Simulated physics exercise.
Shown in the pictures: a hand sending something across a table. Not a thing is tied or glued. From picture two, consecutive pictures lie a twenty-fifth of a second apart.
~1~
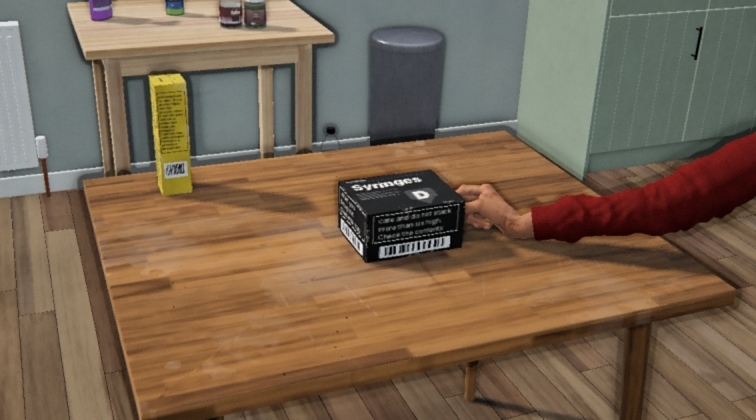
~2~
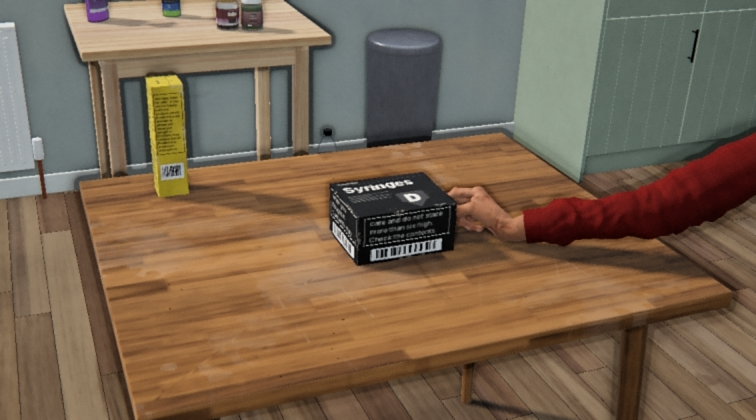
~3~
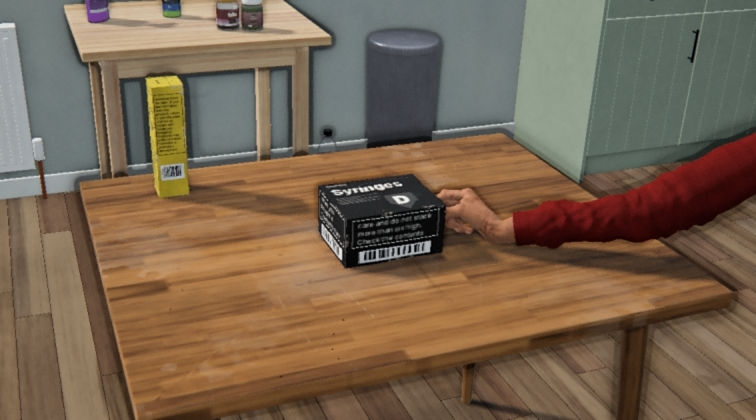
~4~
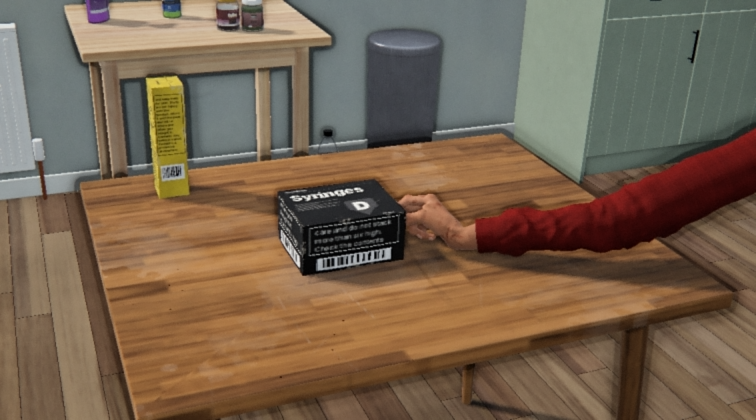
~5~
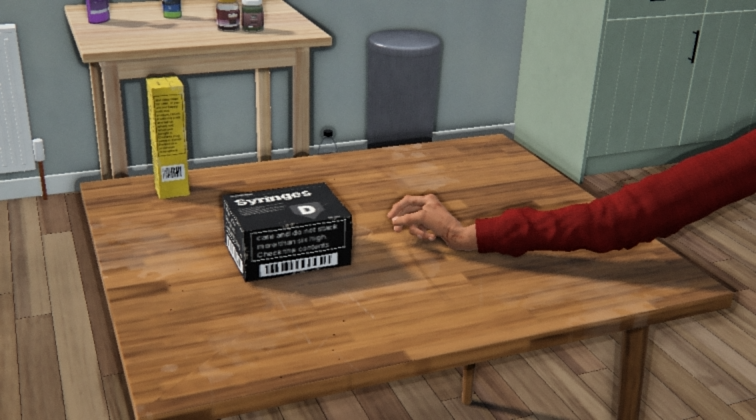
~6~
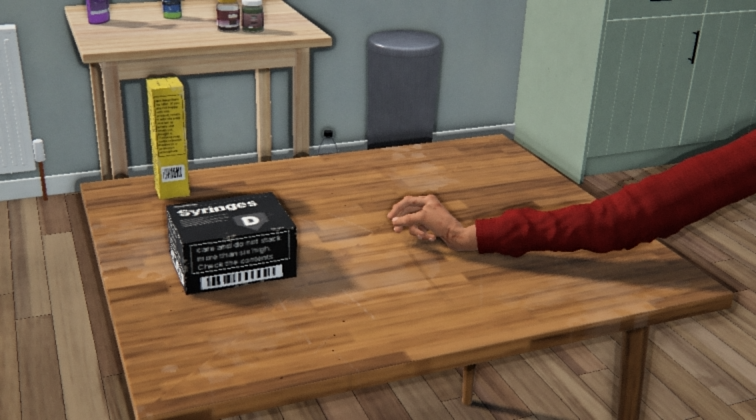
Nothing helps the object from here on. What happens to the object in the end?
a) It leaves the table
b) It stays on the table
(a) It leaves the table.
Then, 0.10 s after the last picture, black box now off the table.
Then, 0.30 s after the last picture, things are still on the move.
Then, 0.50 s after the last picture, as before.
By the end, off the table, black box.
